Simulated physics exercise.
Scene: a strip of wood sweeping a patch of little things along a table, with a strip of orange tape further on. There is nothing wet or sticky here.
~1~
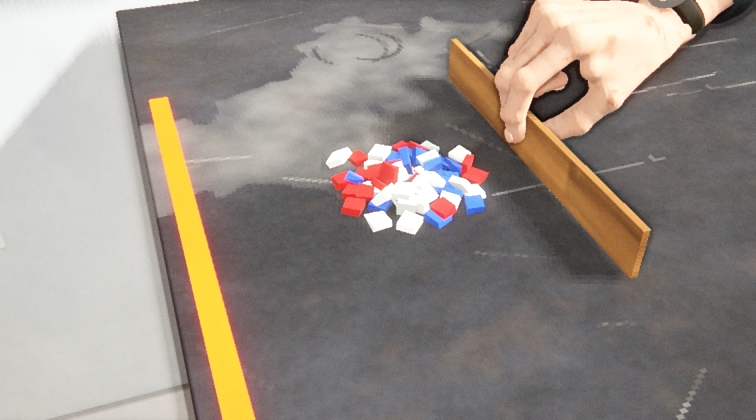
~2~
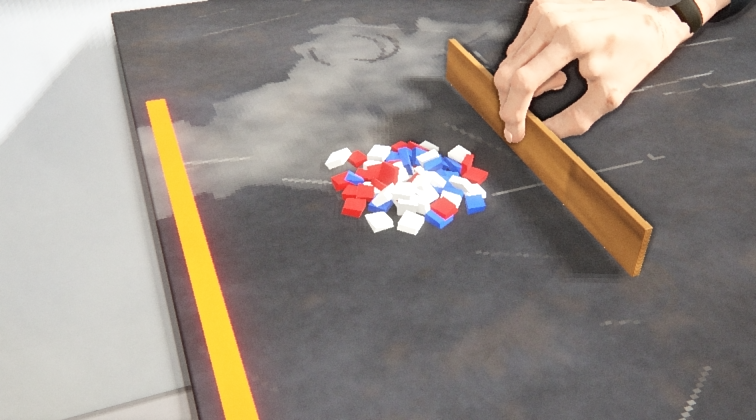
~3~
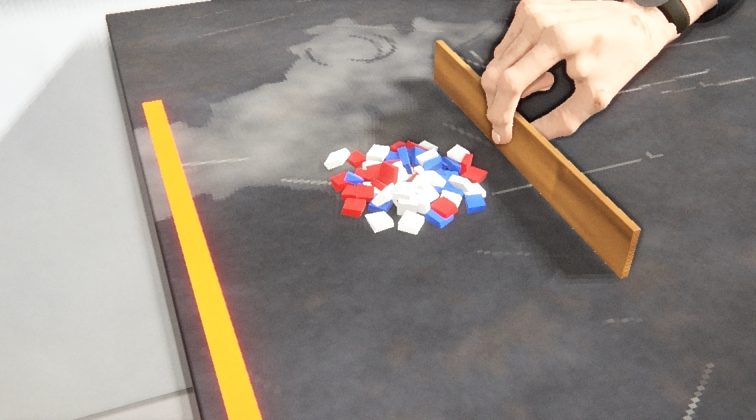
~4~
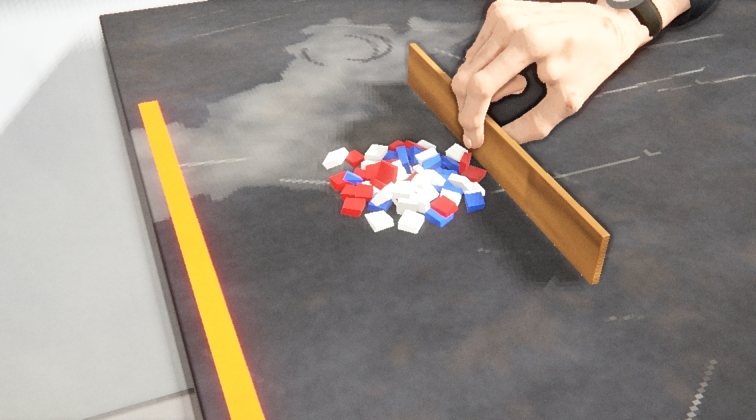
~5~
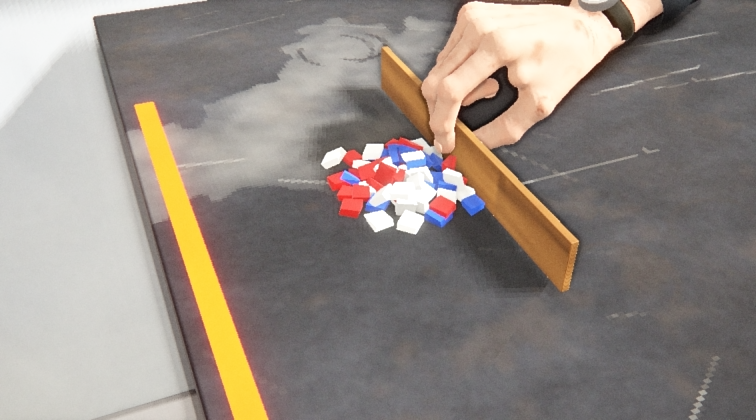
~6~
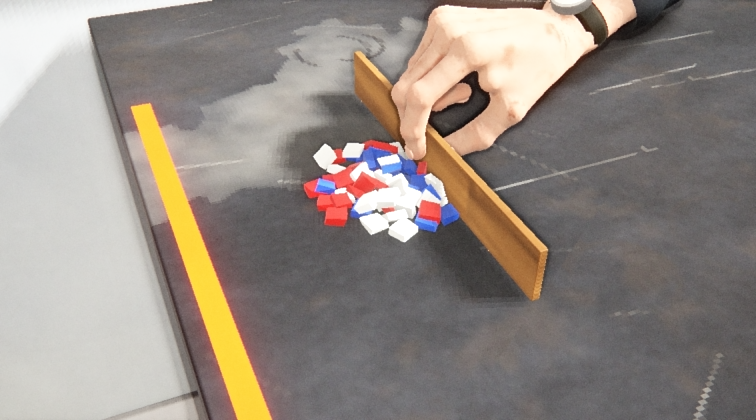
A hand held a strip of wood still on a dark table, then slid it left into a heap of red, white and blue tiles, pushing them a little way toward an orange strip.
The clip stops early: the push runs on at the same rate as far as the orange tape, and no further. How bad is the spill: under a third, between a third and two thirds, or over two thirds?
To the floor: Upwards of two thirds.
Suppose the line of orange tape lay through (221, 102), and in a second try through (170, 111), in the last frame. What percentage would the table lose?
10 and 60 percent, roughly.
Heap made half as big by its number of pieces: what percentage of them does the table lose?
Around 90 percent.
Soon after the last picture, strip of wood still moving, near (303, 160); heap all on the table, its front near (185, 219).
A little later, strip of wood stopped at the orange tape; heap most over the edge.
Later still, strip of wood stopped at the orange tape; heap nearly all over the edge.
At rest, strip of wood stopped at the orange tape; heap nearly all over the edge.
